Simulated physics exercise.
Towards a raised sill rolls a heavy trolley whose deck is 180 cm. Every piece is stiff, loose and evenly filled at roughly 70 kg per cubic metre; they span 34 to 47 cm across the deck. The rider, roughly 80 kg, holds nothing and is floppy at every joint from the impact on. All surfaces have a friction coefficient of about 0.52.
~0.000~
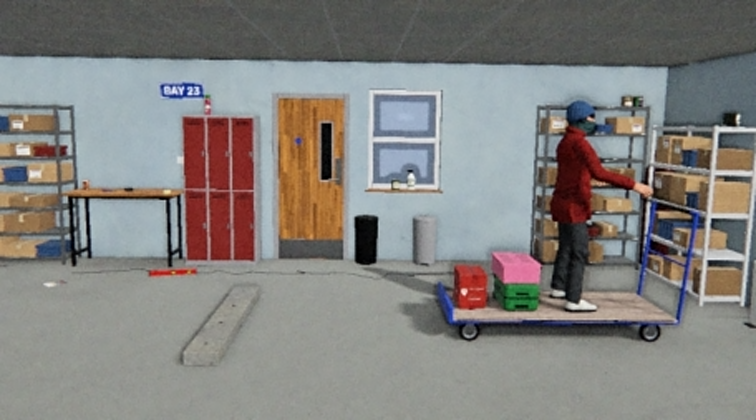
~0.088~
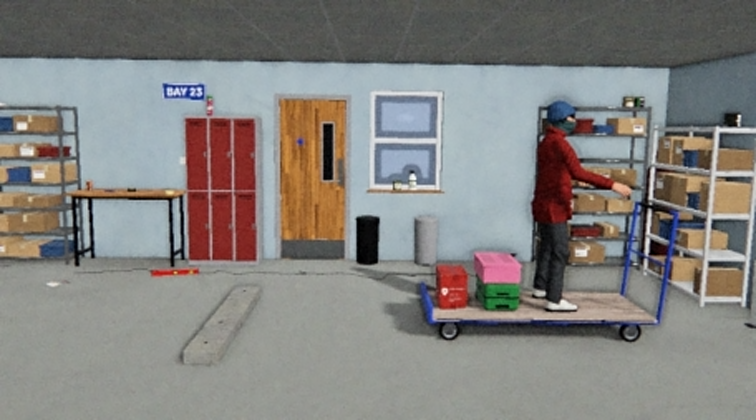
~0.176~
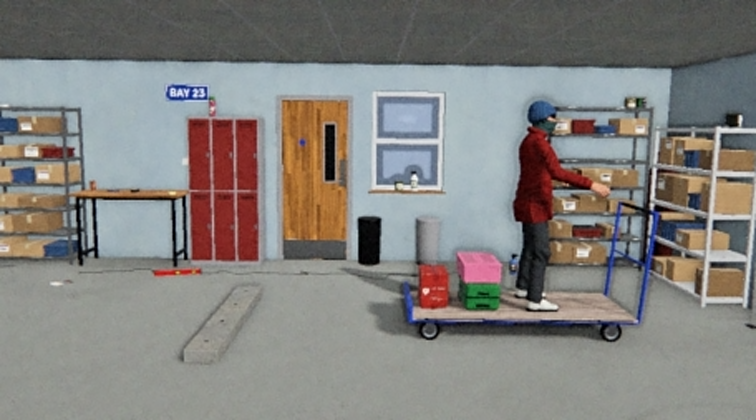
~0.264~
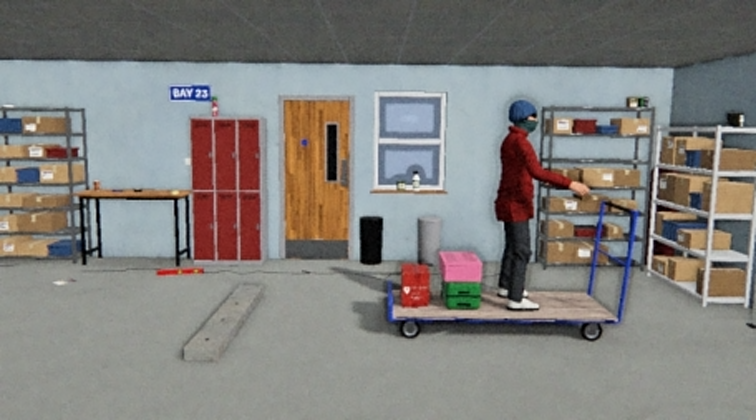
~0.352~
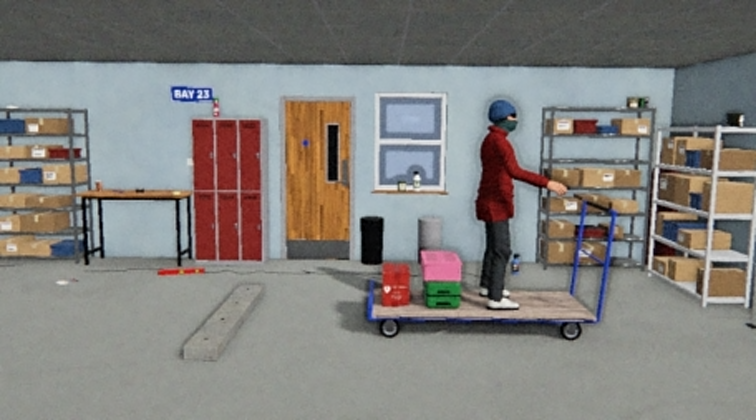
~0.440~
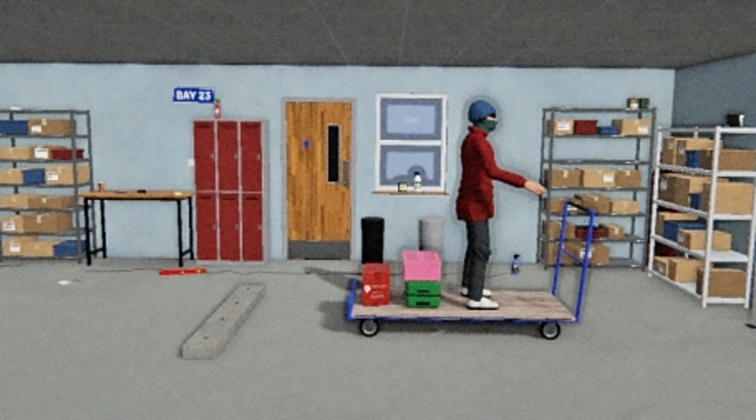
We see a rider in a blue helmet and red coat standing on a flat cart, facing right with an arm extended, as it rolls steadily left across a storage bay, carrying red, pink and green containers.
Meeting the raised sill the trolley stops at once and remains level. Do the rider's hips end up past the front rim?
Yes.
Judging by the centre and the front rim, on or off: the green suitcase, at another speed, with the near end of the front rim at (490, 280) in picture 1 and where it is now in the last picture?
With that change, green ends up retained.
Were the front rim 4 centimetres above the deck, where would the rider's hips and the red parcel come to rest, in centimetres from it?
Hips 70 past, red 30 past.
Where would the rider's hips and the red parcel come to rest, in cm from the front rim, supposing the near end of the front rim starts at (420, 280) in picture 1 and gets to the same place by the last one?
Rest points: Hips at 110 cm behind, red at 20 cm behind.
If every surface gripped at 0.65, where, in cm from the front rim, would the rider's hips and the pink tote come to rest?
Then both clear the rim: Hips by 30 cm, pink by 50 cm.
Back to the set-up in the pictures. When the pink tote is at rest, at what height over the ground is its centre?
Height: Around 55 cm.
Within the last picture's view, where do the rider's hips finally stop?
(215, 290).
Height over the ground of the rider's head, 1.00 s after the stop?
100 cm.
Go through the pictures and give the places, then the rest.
The first picture shows hips (570, 204), red parcel (470, 287), rim corner (451, 318); 180 cm still to roll.
The second picture shows hips (551, 204), red parcel (451, 287), rim corner (431, 318); 165 cm still to roll.
The third picture shows hips (533, 204), red parcel (433, 286), rim corner (411, 317); 149 cm still to roll.
The fourth picture shows hips (514, 203), red parcel (415, 285), rim corner (391, 316); 133 cm still to roll.
The fifth picture shows hips (494, 203), red parcel (396, 285), rim corner (370, 315); 118 cm still to roll.
The sixth picture shows hips (474, 203), red parcel (377, 284), rim corner (349, 315); 102 cm still to roll. Speed about 1.8 m/s.
After 1.02 s the deck stops.
After 1.27 s the rider's hips are 54 cm behind the rim, near (294, 219) in the last picture's view.
After 1.57 s the rider's hips are 11 cm behind the rim, near (245, 248) in the last picture's view.
After 2.02 s the rider's hips are 3 cm behind the rim, near (236, 251) in the last picture's view.
At rest, 5.0 s, past the rim, the rider's hips; behind it, pink tote, red parcel and green suitcase.
